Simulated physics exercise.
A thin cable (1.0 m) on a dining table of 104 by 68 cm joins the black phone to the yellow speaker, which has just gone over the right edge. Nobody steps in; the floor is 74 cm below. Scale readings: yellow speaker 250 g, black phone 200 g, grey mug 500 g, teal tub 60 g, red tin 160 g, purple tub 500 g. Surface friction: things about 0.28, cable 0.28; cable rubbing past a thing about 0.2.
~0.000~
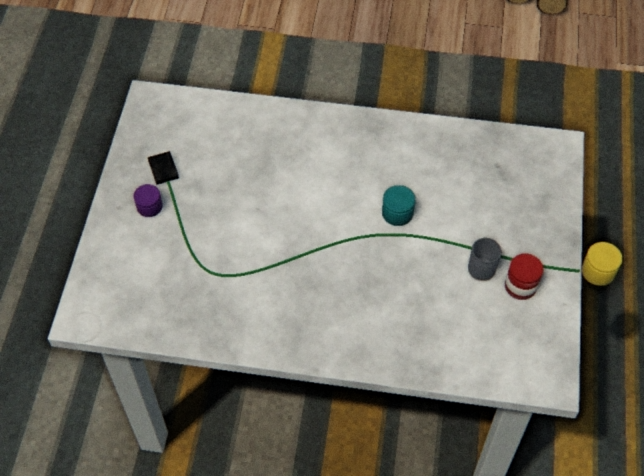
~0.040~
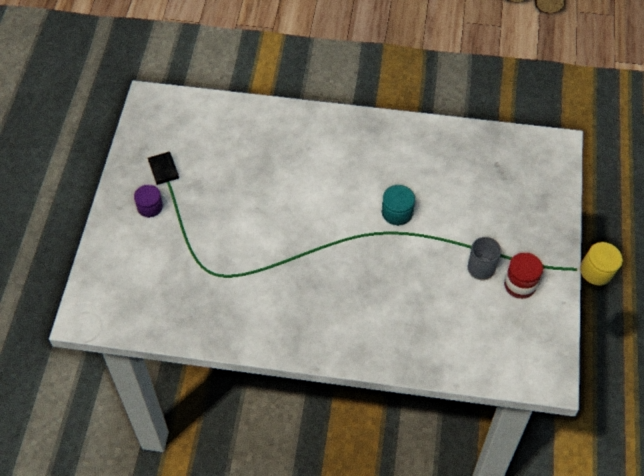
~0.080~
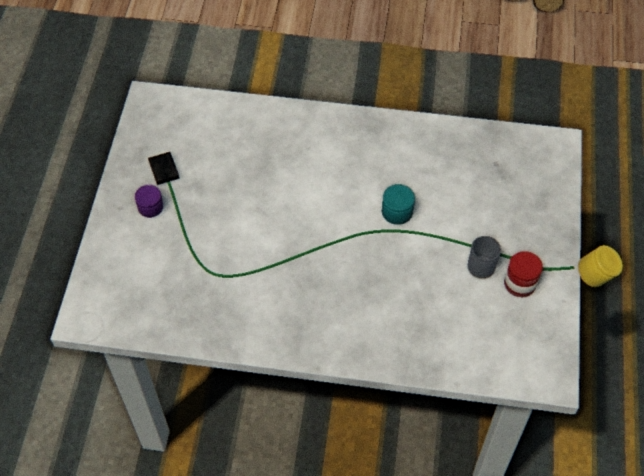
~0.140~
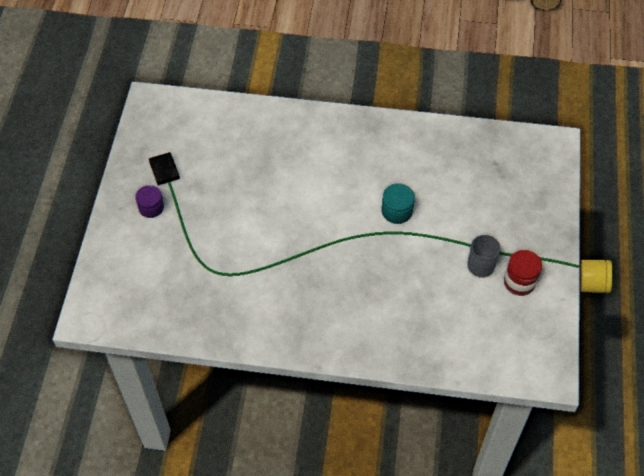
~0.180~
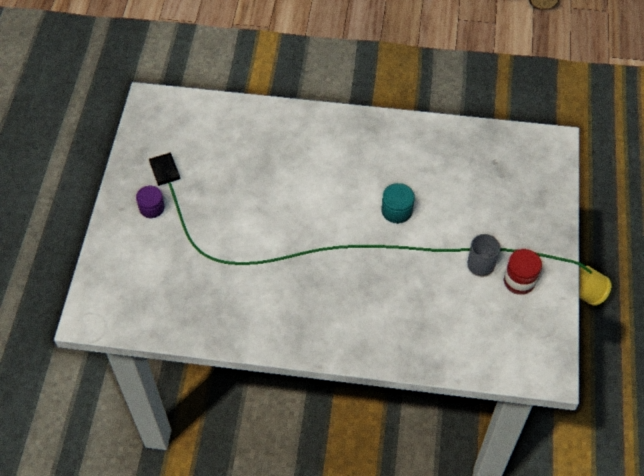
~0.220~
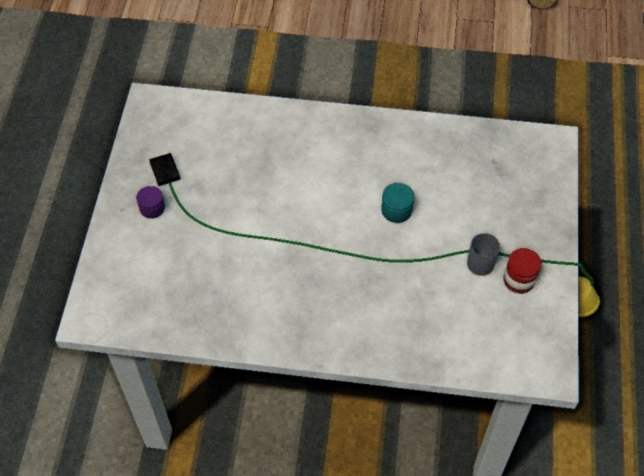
On a pale table above a striped rug, a yellow cylinder tied by a green cord to a small black block tipped over the right edge and dropped slightly, while the cord's curve straightened.
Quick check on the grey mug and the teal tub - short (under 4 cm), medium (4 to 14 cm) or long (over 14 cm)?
In the end honestly the grey mug finishes right next to its start. Honestly the teal tub finishes a modest distance from its start.
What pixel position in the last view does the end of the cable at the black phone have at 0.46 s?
Somewhere around (253, 171) in the final picture.
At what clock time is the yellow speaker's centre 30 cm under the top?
It happens at 0.44 seconds on the clock.
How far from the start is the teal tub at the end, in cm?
Teal tub: 6 cm.
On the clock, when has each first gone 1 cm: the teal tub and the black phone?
Approx. times - teal tub: 0.30 s, black phone: 0.28 s.
At 0.5 s, the cable's tail end at (253, 171); teal tub 6 cm off its start, black phone 19 cm off its start, yellow speaker over the edge.
At 0.7 s, the cable's tail end at (395, 219); teal tub 6 cm off its start, black phone 49 cm off its start, yellow speaker over the edge.
At 1.0 s, the cable's tail end at (531, 238); teal tub 7 cm off its start at (410, 172), black phone 77 cm off its start at (514, 235), yellow speaker over the edge.
At 1.2 s, the cable has left the top; teal tub 7 cm off its start, black phone on its side, 92 cm off its start, yellow speaker over the edge.
At 2.4 s, the cable has left the top; teal tub 7 cm off its start at (410, 172), grey mug 0 cm off its start at (485, 245), black phone over the edge, yellow speaker over the edge.
